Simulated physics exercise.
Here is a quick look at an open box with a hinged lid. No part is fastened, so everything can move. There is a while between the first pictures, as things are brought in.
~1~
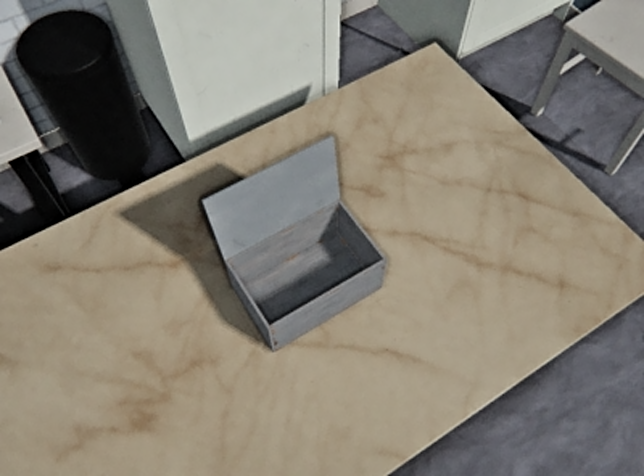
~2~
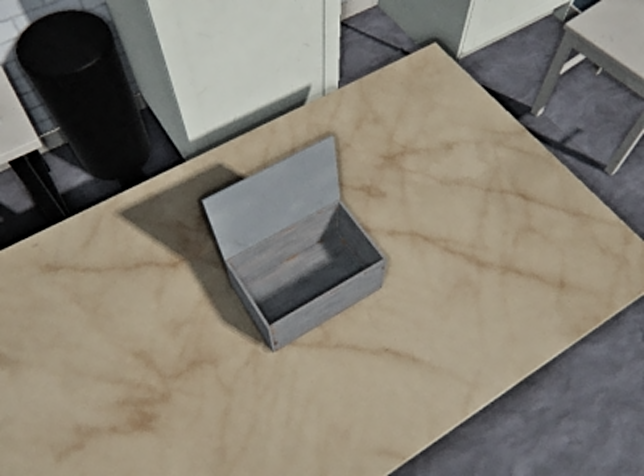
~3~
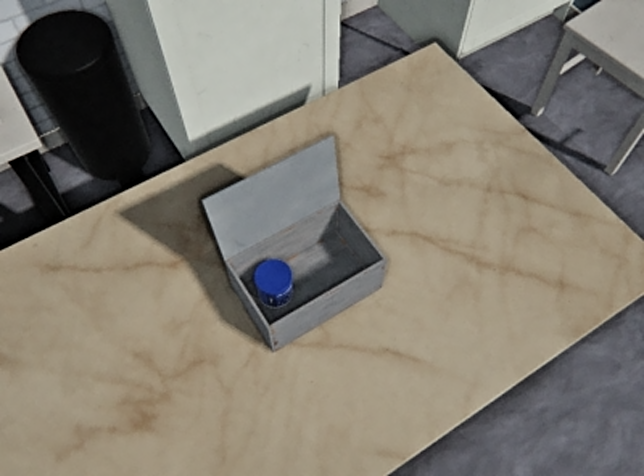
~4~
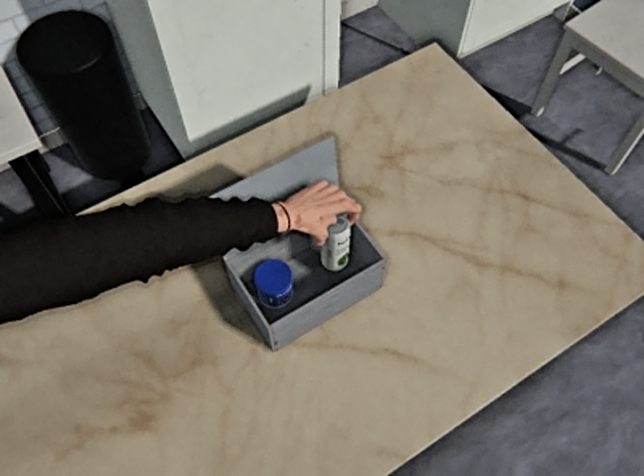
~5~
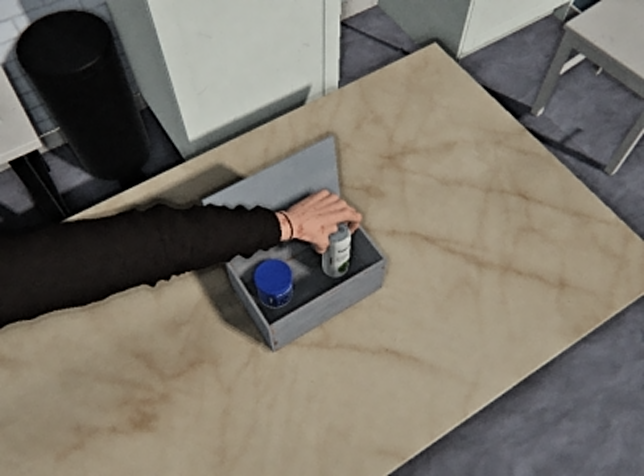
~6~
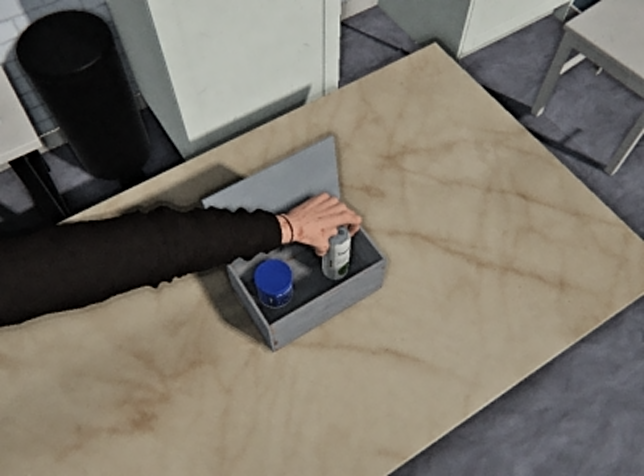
Open grey box on a marbled table, a blue tin appearing inside, then a dark-sleeved arm lowering a white can beside it.
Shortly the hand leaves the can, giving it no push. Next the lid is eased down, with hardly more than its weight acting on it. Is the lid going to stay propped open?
Yes, it stays open.
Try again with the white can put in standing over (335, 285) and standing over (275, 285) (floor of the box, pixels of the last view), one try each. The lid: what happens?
Case one: Lid left up; case two: Lid left up.
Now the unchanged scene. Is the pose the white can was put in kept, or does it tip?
By the end it has kept its angle.
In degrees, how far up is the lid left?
Lid angle from rim - close to 35°.
Then, 1.20 s on from there, lid 81° above the rim.
Then, 1.70 s on from there, lid 50° above the rim.
Then, 3.10 s on from there, lid 33° above the rim.
In the end, lid 34° above the rim; both unmoved. At the end, from the last picture's camera, white can near (335, 252).
